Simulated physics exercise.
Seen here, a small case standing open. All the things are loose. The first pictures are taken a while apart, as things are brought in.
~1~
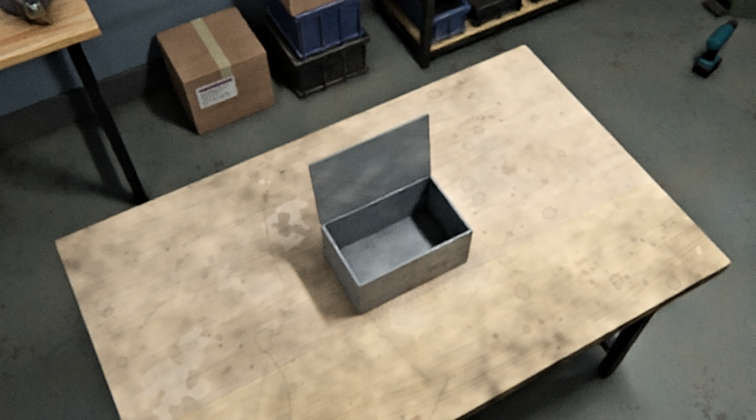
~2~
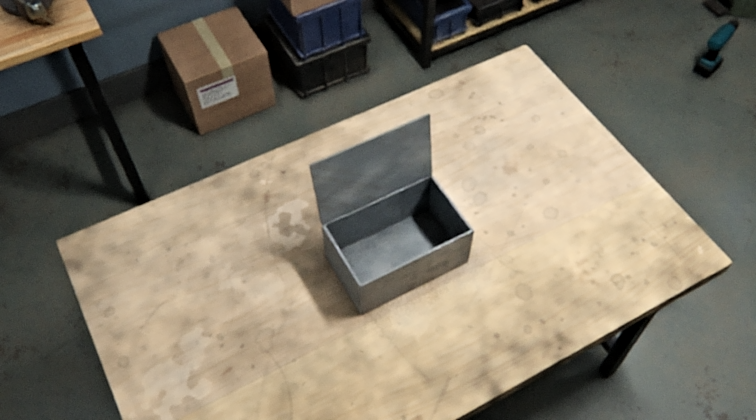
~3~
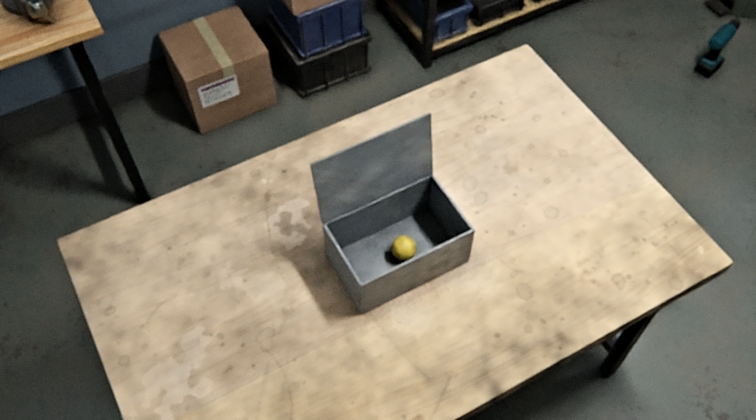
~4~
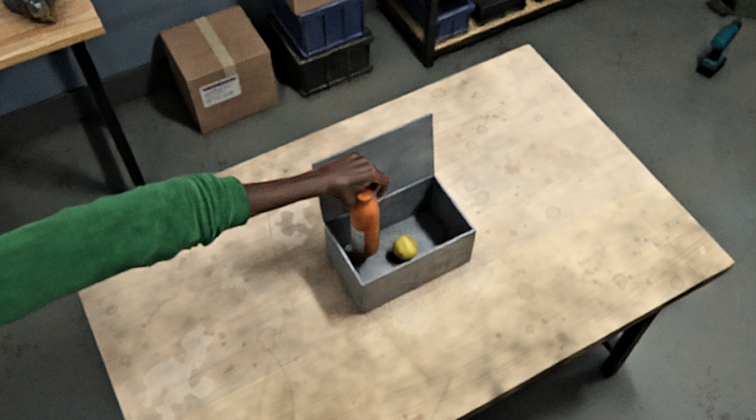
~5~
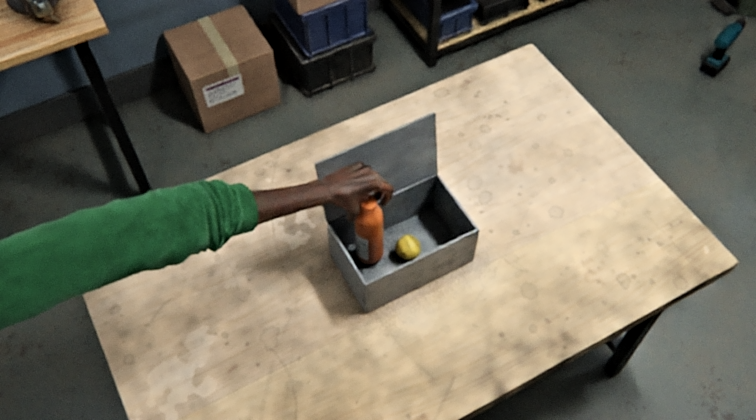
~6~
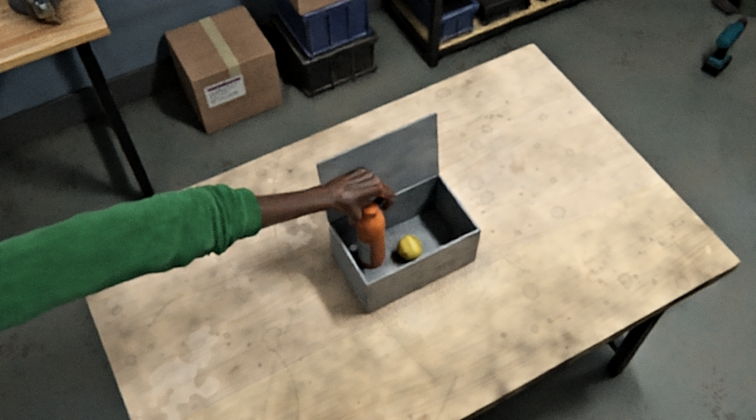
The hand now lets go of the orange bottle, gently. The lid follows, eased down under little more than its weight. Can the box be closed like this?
In the end the lid will not close.
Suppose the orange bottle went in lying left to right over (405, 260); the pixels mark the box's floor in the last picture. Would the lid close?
Then it sits on the rim.
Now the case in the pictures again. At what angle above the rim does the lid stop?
About 25°.
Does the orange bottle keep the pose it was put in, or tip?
It tips.
Then, 1.20 s later than the last frame, lid starting down.
Then, 1.60 s later than the last frame, lid 59° above the rim; orange bottle tilted by 3° near (372, 235).
Then, 1.90 s later than the last frame, lid 30° above the rim; orange bottle tilted by 27° near (382, 251).
Then, 2.40 s later than the last frame, lid 23° above the rim; orange bottle tilted by 36° near (384, 255).
When it is over, lid 23° above the rim; lying over in the box, orange bottle; yellow lemon as before. End places, in pixels of the last picture, orange bottle near (384, 255).
